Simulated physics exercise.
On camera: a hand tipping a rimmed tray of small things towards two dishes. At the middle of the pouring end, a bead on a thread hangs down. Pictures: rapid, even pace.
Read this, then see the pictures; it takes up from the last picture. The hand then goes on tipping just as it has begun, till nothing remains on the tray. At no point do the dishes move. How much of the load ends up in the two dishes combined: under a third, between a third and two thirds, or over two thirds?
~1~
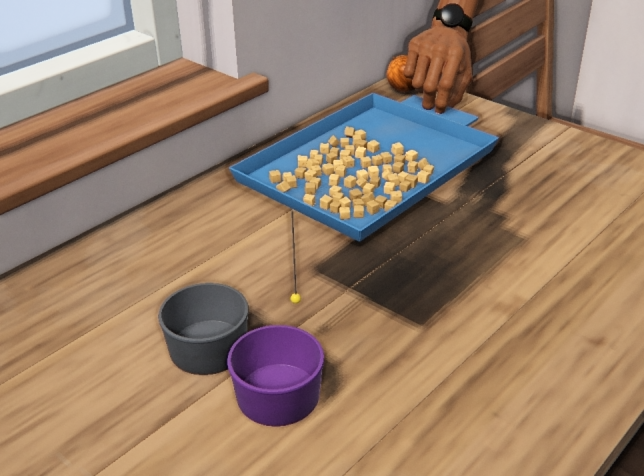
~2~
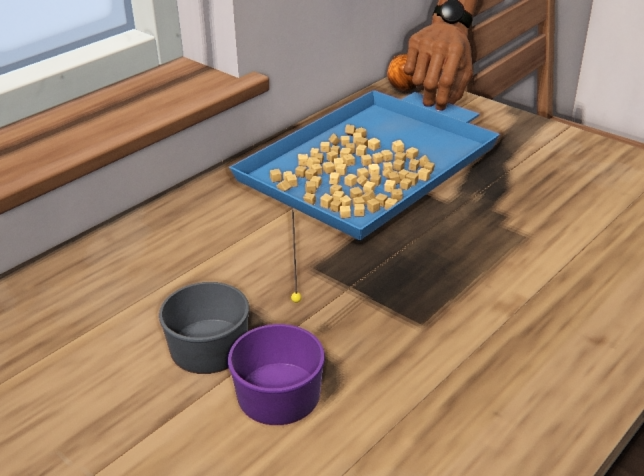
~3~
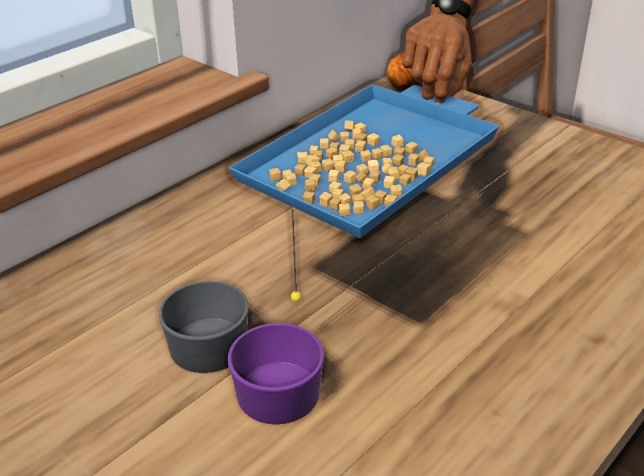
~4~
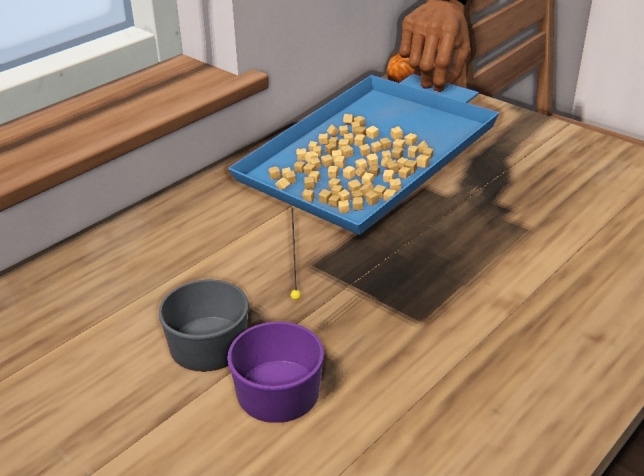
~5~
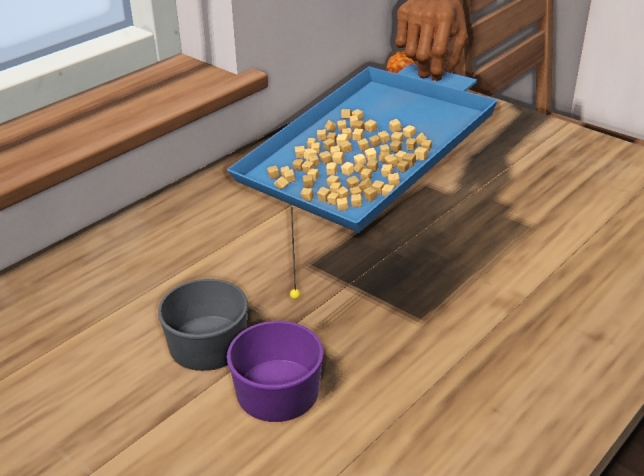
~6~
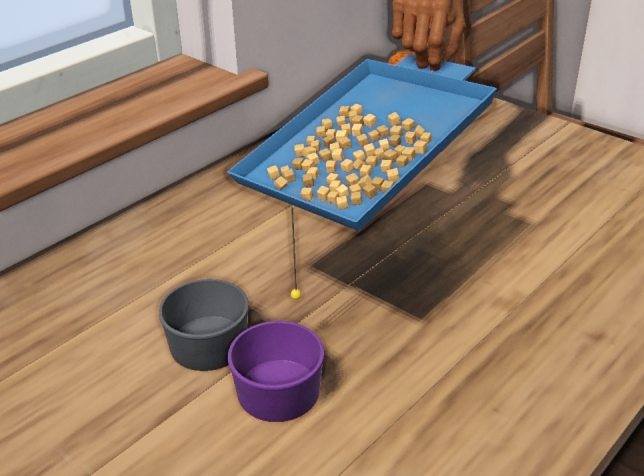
The catch sits mid-range.
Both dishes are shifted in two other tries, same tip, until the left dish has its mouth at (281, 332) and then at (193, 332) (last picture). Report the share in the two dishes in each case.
Approximately 10 percent, followed by approximately 10 percent.
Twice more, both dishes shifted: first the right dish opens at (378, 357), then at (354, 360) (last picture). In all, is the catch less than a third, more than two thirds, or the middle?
On the first try the answer is less than a third, and on the second it is under a third.
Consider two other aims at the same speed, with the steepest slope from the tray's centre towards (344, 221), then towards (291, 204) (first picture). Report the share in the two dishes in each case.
First some 40, then 80 per cent.
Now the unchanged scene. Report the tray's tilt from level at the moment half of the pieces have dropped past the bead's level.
Angle: Approx. 110 degrees.
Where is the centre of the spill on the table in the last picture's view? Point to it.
Estimate: Around (246, 311).
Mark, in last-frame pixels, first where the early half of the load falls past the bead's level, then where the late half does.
First around (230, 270), afterwards around (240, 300).
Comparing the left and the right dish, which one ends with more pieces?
That turns out to be the left.
Shortly afterwards, tray tipped steeply; all but a few on the tray; only a few outside both.
Next, tray tipped right over; the bulk on the tray; only a few in the left dish; a little outside both; a little in the air.
Some moments later, tray tipped past a quarter turn; a little in the right dish; near a third in the left dish; near half outside both.
In the end, tray tipped past a quarter turn; a little in the right dish; near a third in the left dish; near half outside both.
